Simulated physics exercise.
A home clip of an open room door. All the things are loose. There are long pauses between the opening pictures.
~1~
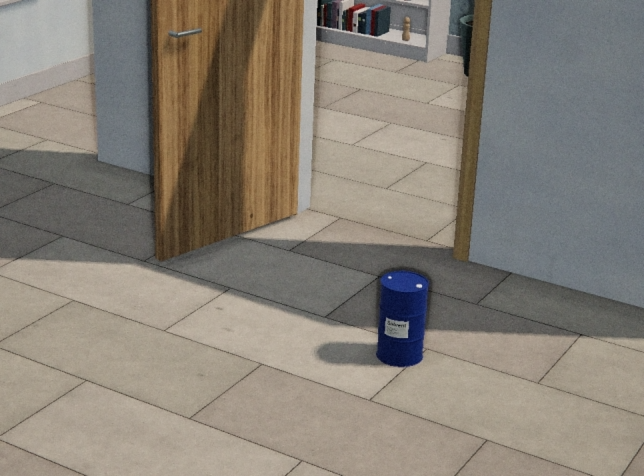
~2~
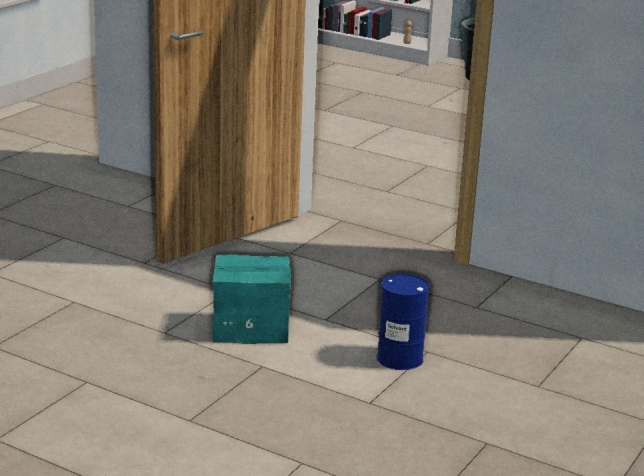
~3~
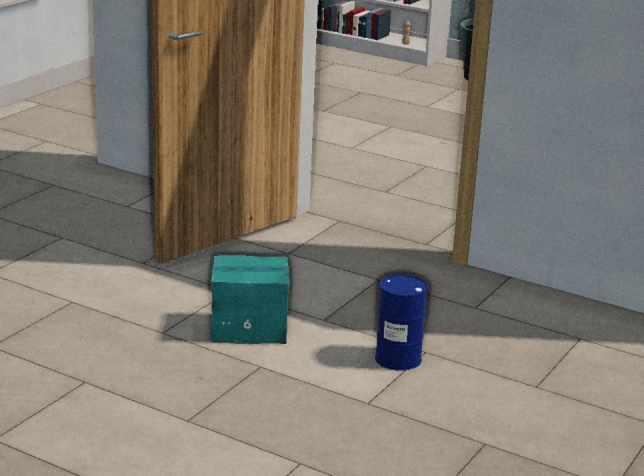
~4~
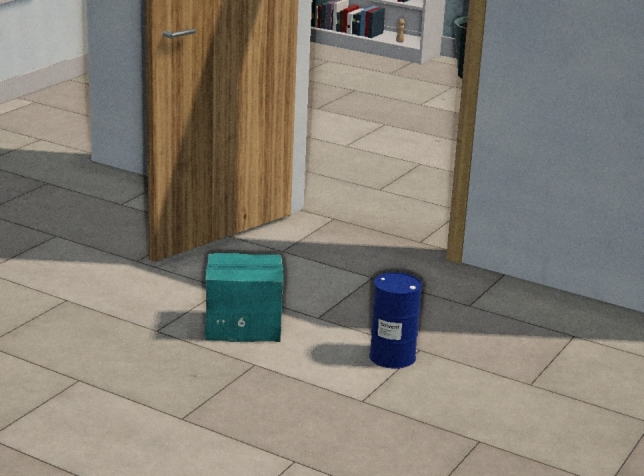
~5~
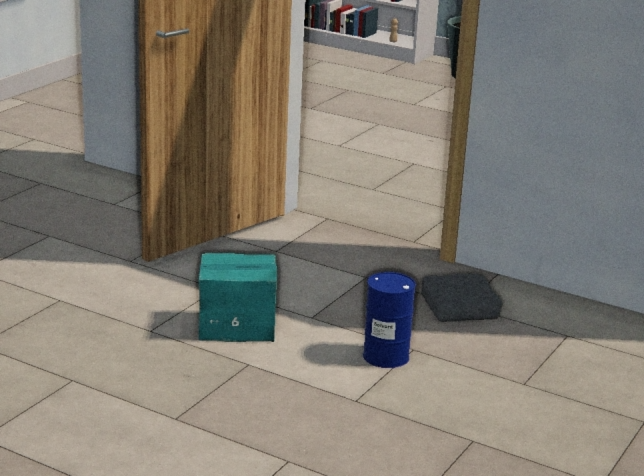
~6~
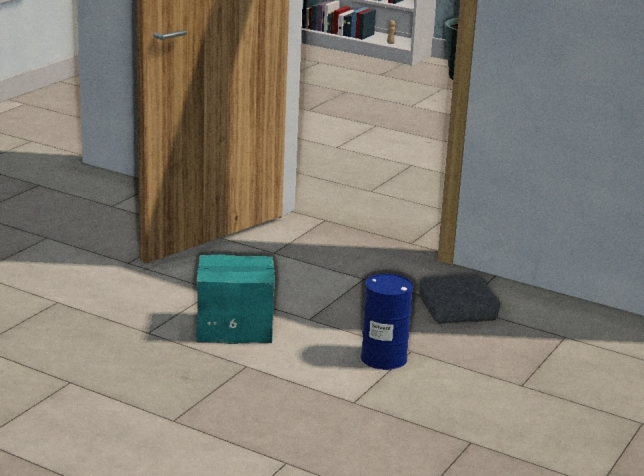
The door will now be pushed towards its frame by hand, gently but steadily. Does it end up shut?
As it turns out, it reaches the frame.
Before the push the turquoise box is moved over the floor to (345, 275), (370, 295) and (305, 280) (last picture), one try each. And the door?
In the first case it is blocked; in the second case it closes; in the third case it is blocked.
Then, 0.80 s later than the last frame, door at 82°.
Then, 1.50 s later than the last frame, door at 48°.
Then, 2.10 s later than the last frame, door at 18°.
When it is over, door at 0°; all 3 as before. End places, in pixels of the last picture, grey cushion near (459, 299).
